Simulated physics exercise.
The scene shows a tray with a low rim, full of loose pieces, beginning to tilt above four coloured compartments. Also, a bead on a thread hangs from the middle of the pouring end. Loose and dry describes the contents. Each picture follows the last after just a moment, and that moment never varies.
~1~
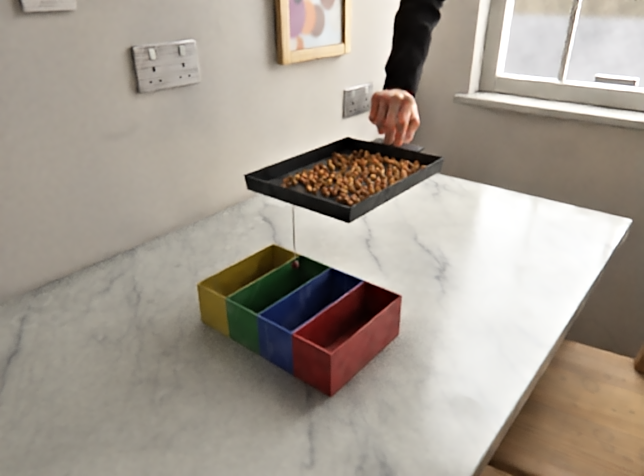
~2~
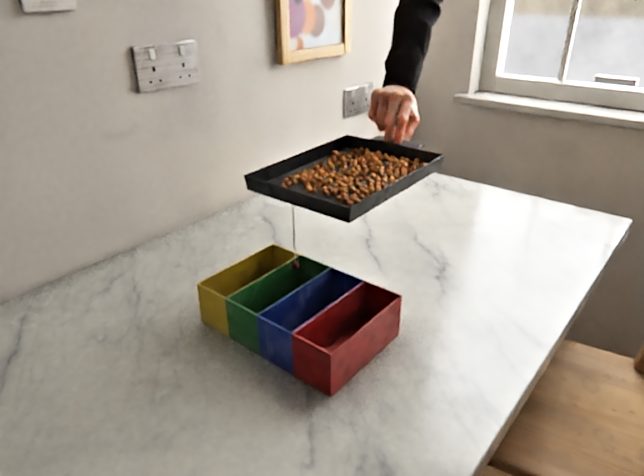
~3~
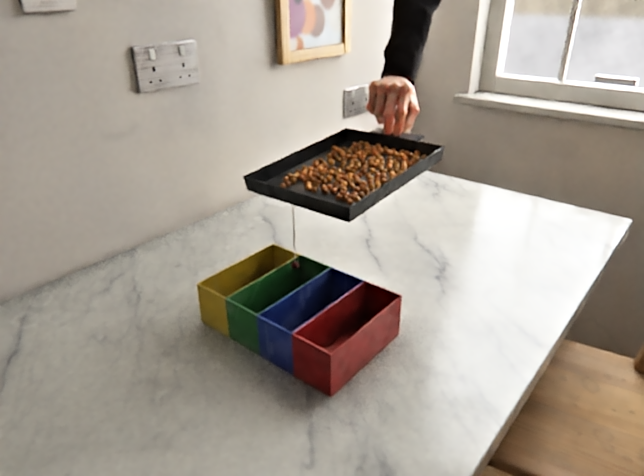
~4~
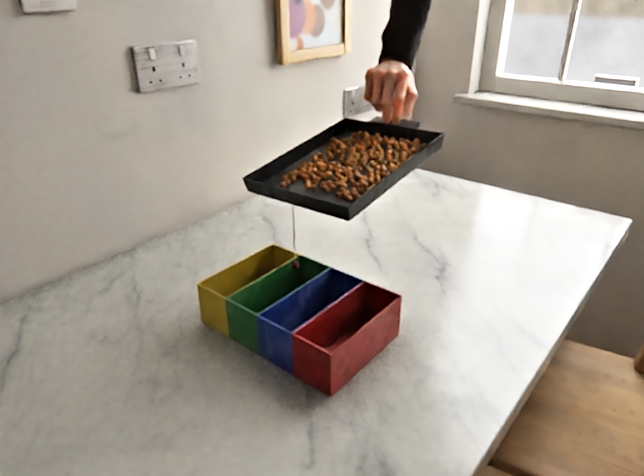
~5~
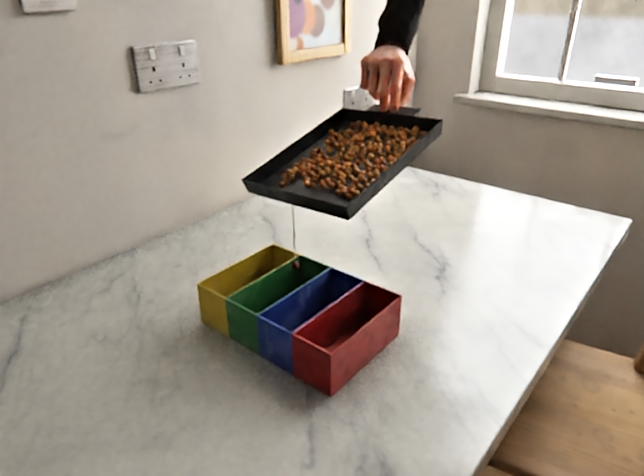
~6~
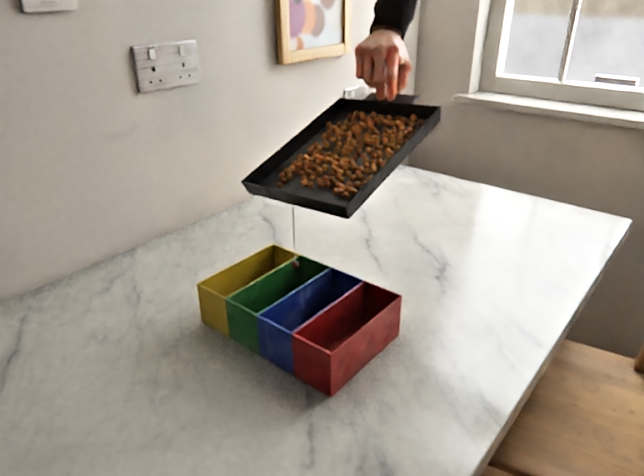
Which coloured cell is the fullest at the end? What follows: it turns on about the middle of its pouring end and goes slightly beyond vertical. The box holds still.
The yellow one.
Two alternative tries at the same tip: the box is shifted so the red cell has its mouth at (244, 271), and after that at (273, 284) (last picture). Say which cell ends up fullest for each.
The first placement favours that red cell, while the second favours the blue cell.
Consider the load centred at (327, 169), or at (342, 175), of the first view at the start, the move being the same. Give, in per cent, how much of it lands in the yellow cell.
Share in order: Roughly 50 %, 40 %.
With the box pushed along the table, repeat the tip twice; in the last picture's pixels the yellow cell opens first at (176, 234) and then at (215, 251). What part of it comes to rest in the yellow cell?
Trial 1 around 0 percent, trial 2 around 0 percent.
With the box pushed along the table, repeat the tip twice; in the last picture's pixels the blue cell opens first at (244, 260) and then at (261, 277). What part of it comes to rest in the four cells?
About 70 in a hundred, then about 100 in a hundred.
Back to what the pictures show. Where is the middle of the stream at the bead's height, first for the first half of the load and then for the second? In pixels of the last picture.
First around (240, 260), afterwards around (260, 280).
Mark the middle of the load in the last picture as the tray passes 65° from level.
Near the pixel (285, 181).
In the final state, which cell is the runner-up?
That one is the cell in green.
Soon, tray tipped steeply; nearly all on the tray; a stray few falling or outside the box.
A while on, tray tipped past a quarter turn; nearly all on the tray; a small part in the yellow cell; a stray few in the blue cell; a stray few in the green cell; a stray few falling or outside the box.
Towards the end, tray tipped past a quarter turn; about half in the yellow cell; about a quarter in the green cell; a small part in the blue cell; a small part falling or outside the box.
Finally, tray tipped past a quarter turn; about half in the yellow cell; about a quarter in the green cell; a small part in the blue cell; none in the red cell; a small part outside the box.
